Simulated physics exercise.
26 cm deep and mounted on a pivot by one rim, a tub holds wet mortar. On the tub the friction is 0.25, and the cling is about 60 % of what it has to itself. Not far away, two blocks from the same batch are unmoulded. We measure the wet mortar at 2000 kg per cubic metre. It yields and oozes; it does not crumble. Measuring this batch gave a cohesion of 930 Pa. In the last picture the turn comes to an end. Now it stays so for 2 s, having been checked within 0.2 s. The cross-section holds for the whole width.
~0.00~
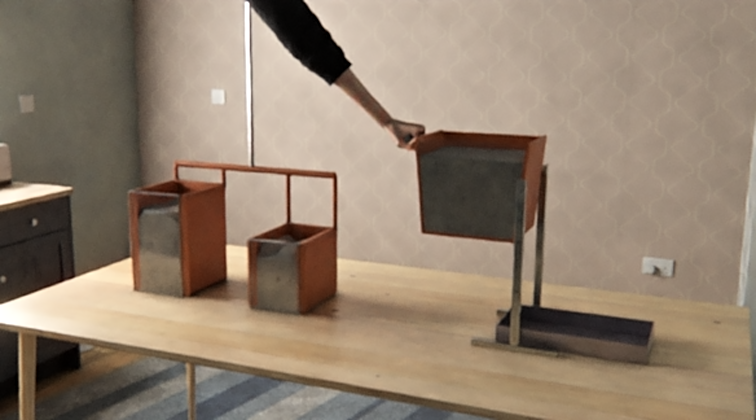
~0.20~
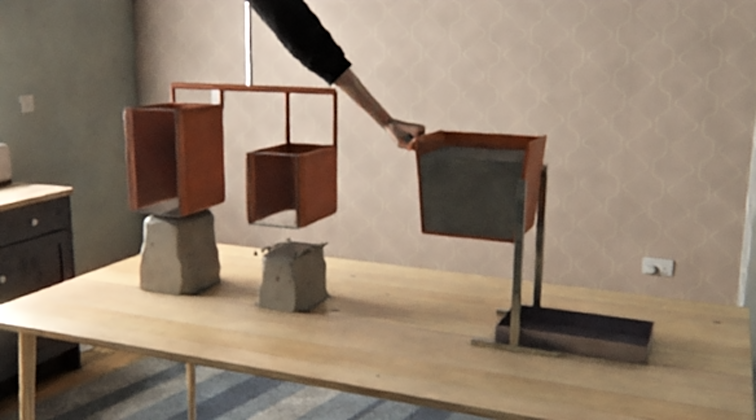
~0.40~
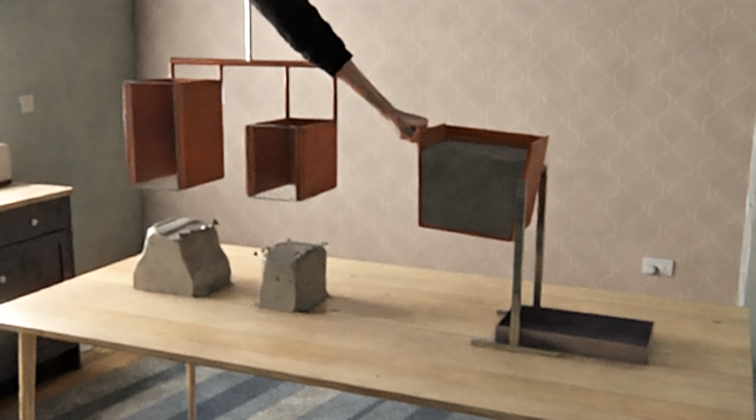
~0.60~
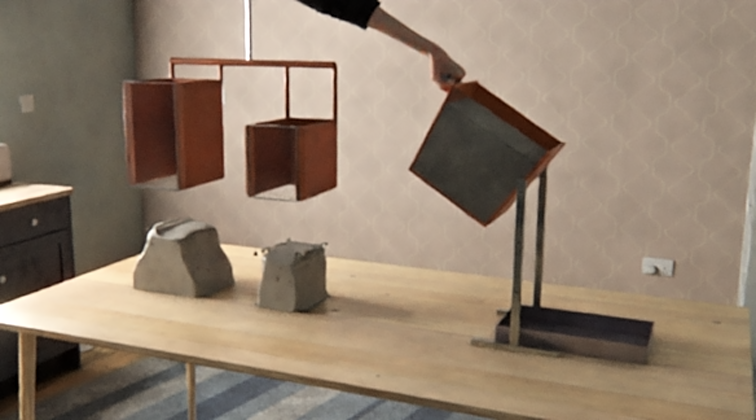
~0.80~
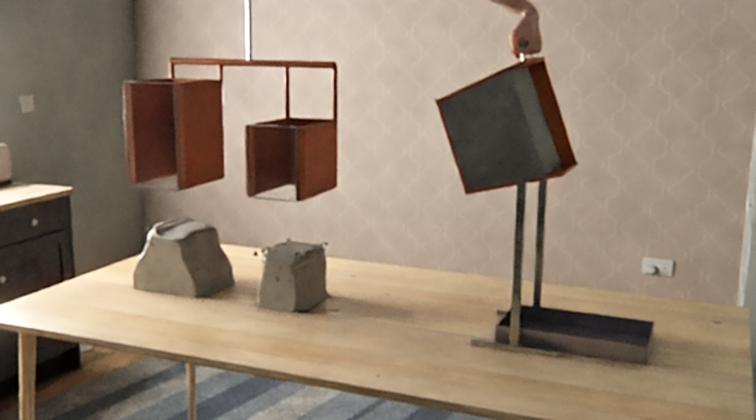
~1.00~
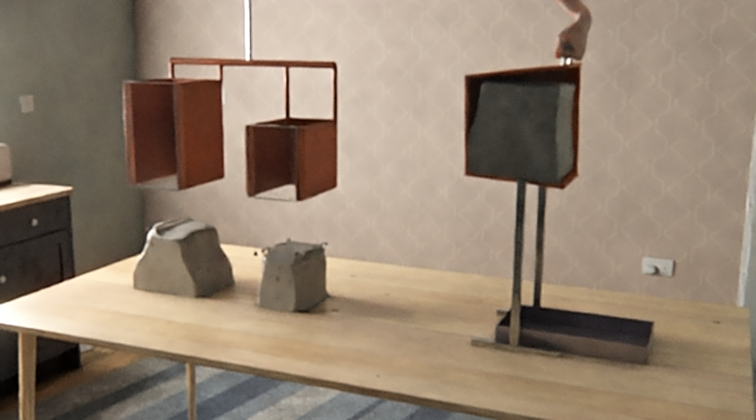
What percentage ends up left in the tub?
About 57 %.
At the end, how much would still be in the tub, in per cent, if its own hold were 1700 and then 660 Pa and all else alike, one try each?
In that order: 100 %, 45 %.
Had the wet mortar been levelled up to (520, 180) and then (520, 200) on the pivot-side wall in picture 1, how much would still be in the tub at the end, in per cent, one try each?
Respectively 55 percent and 100 percent.
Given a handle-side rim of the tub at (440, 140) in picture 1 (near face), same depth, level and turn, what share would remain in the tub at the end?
Then near 100 % stays in the tub.
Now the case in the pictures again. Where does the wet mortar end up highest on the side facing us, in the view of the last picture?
On the near face, the top ends up close to (495, 125).
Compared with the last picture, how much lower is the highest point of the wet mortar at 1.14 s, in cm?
About 3 cm.
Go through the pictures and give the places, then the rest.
Handle-side rim at (418, 139), tilt 0 degrees; highest point of the wet mortar at (437, 156); test blocks 28 cm, 18 cm high (left to right), in the first picture.
Handle-side rim at (418, 139), tilt 0 degrees; highest point of the wet mortar at (437, 156); test blocks 25 cm, 18 cm high (left to right), in the second picture.
Handle-side rim at (421, 132), tilt 4 degrees; highest point of the wet mortar at (426, 150); test blocks 21 cm, 18 cm high (left to right), in the third picture.
Handle-side rim at (455, 87), tilt 32 degrees; highest point of the wet mortar at (451, 106); test blocks 21 cm, 18 cm high (left to right), in the fourth picture.
Handle-side rim at (527, 62), tilt 70 degrees; highest point of the wet mortar at (511, 74); test blocks 21 cm, 18 cm high (left to right), in the fifth picture.
Handle-side rim at (566, 69), tilt 88 degrees; highest point of the wet mortar at (488, 82); test blocks 21 cm, 18 cm high (left to right), in the sixth picture.
By 1.14 s, the tub is at 88 degrees and holds 88 %.
By 1.31 s, the tub is at 88 degrees and holds 66 %.
By 1.48 s, the tub is at 88 degrees and holds 58 %.
By 1.65 s, the tub is at 88 degrees and holds 57 %.
By 3.00 s, at the end, the tub is at 88 degrees and holds 57 %.
